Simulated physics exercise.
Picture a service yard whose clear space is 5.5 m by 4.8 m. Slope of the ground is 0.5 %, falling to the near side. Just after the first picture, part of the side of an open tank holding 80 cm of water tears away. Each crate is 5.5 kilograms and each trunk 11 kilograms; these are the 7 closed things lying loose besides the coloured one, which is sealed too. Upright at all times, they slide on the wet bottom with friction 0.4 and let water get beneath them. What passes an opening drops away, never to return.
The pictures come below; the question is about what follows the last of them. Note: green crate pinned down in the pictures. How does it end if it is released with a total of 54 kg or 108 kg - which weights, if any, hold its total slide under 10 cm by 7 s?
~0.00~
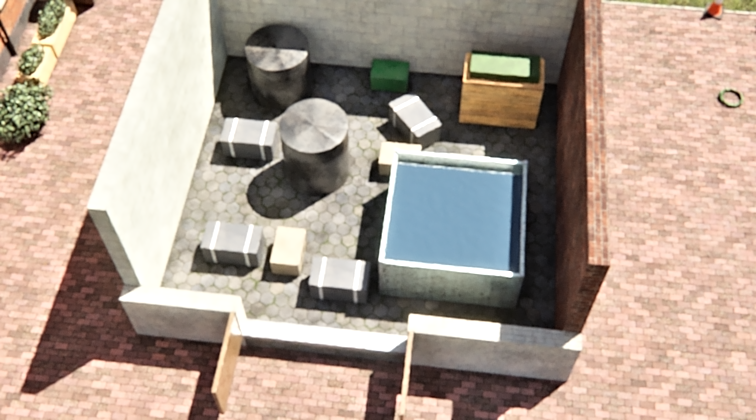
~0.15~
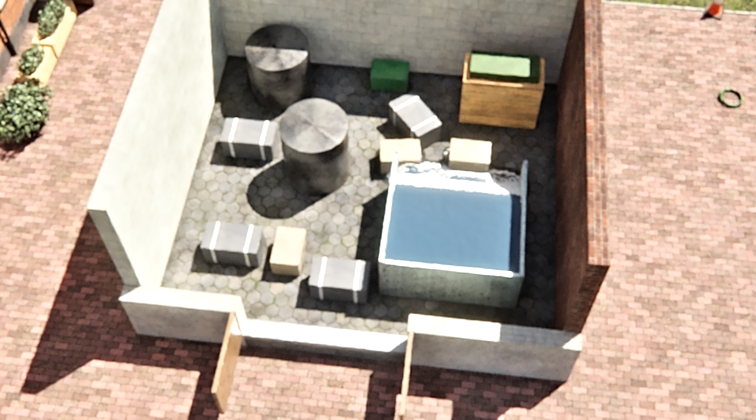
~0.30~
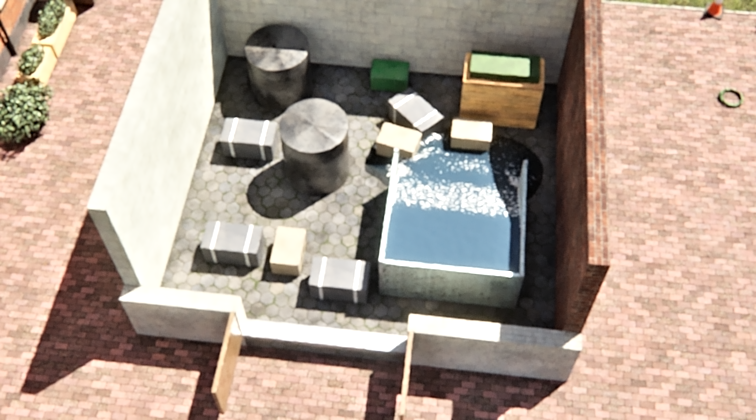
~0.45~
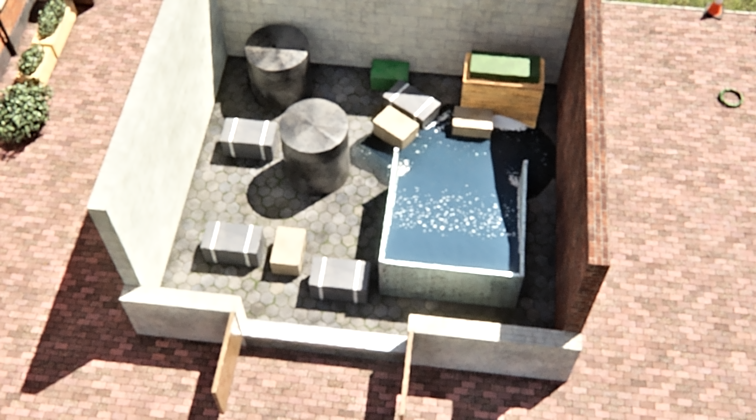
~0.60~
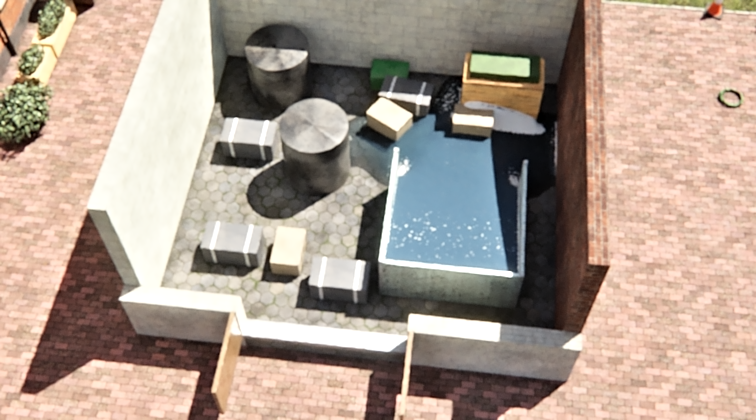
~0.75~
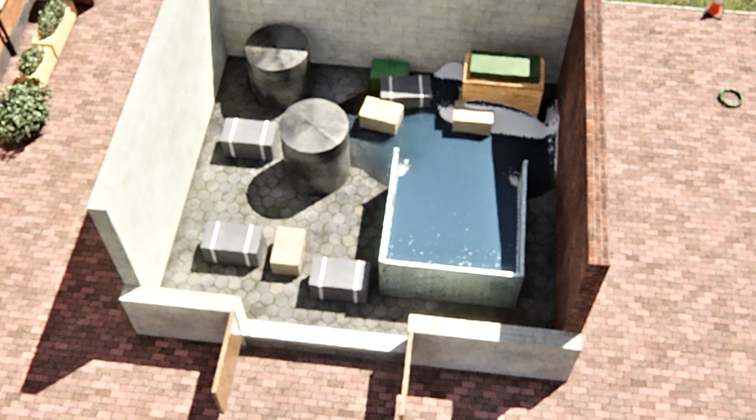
It ends with neither version staying put.
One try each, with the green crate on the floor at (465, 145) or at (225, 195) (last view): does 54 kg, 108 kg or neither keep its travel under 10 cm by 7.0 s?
Well, nothing does it for the first, just the big one for the second.
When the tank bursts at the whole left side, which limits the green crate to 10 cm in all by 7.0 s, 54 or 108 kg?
Then the lighter mass suffices.
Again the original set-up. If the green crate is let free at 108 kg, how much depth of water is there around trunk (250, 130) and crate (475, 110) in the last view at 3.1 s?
I'd put it at 6 cm and 24 cm respectively.
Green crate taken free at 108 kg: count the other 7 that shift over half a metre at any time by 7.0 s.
Count: 7.
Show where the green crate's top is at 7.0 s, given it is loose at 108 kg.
Somewhere around (344, 67), I'd say.
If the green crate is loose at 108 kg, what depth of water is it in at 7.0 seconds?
Depth: Approx. 9 cm.
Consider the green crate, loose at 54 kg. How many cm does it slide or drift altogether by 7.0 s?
Some 150 cm in all.
After 1.4 s the green crate would be 37 cm from its start with 54 kg and 5 cm from its start with 108 kg; 22 cm of water round it then.
After 3.1 s the green crate would be 70 cm from its start with 54 kg and 74 cm from its start with 108 kg; 28 cm of water round it then.
After 4.9 s the green crate would be 77 cm from its start with 54 kg and 74 cm from its start with 108 kg; 17 cm of water round it then.
After 7.0 s the green crate would be 77 cm from its start with 54 kg and 74 cm from its start with 108 kg; 9 cm of water round it then.
